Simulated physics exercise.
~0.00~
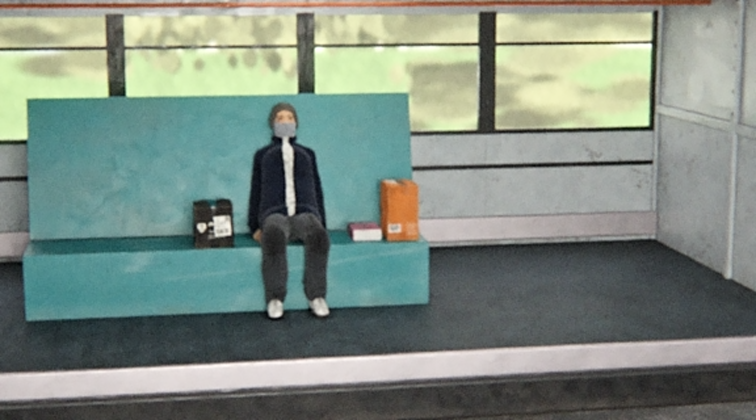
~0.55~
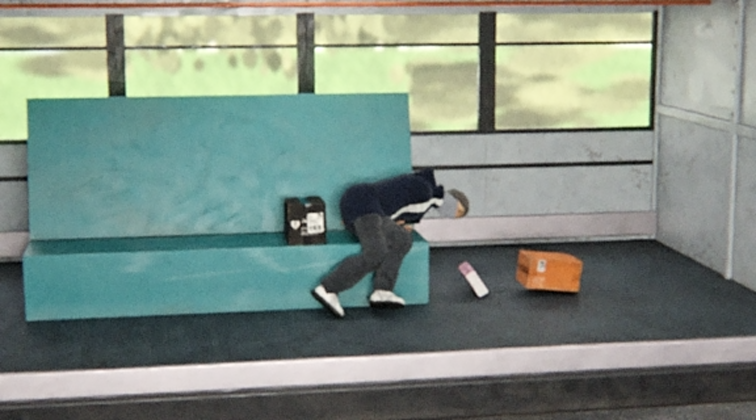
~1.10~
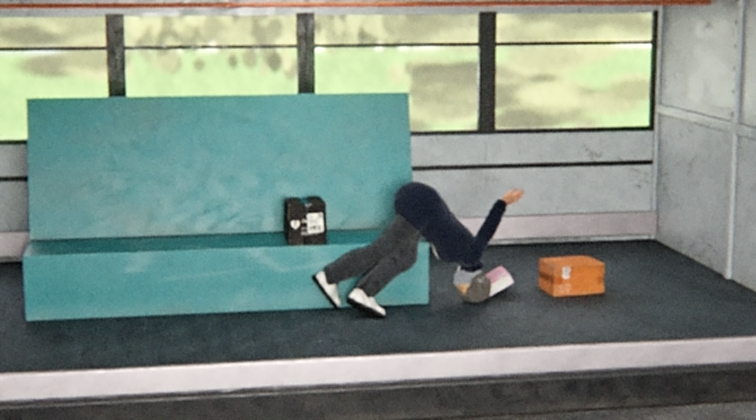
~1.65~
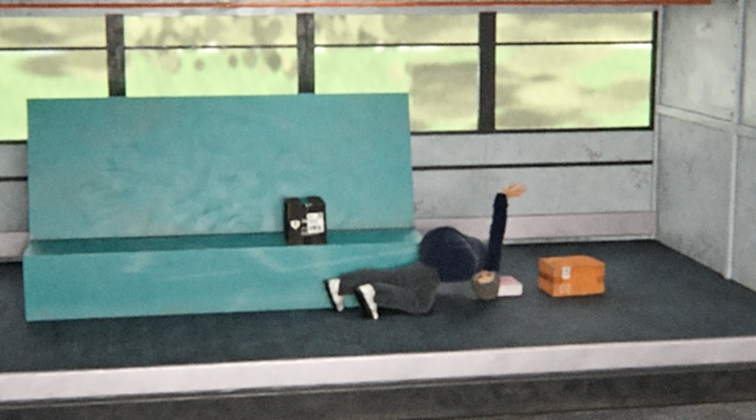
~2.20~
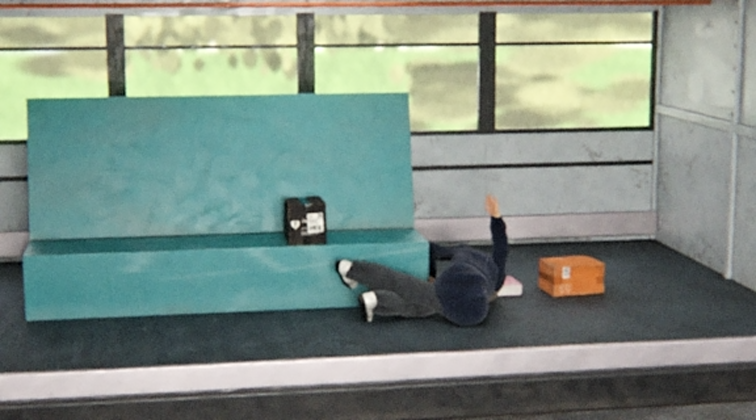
We see a masked passenger seated on a teal bench between a black bag and an orange pack with a pink item; all lurch right, the pack and pink item drop off, and the passenger topples headfirst to the floor, one arm raised, while the black bag stays on the seat.
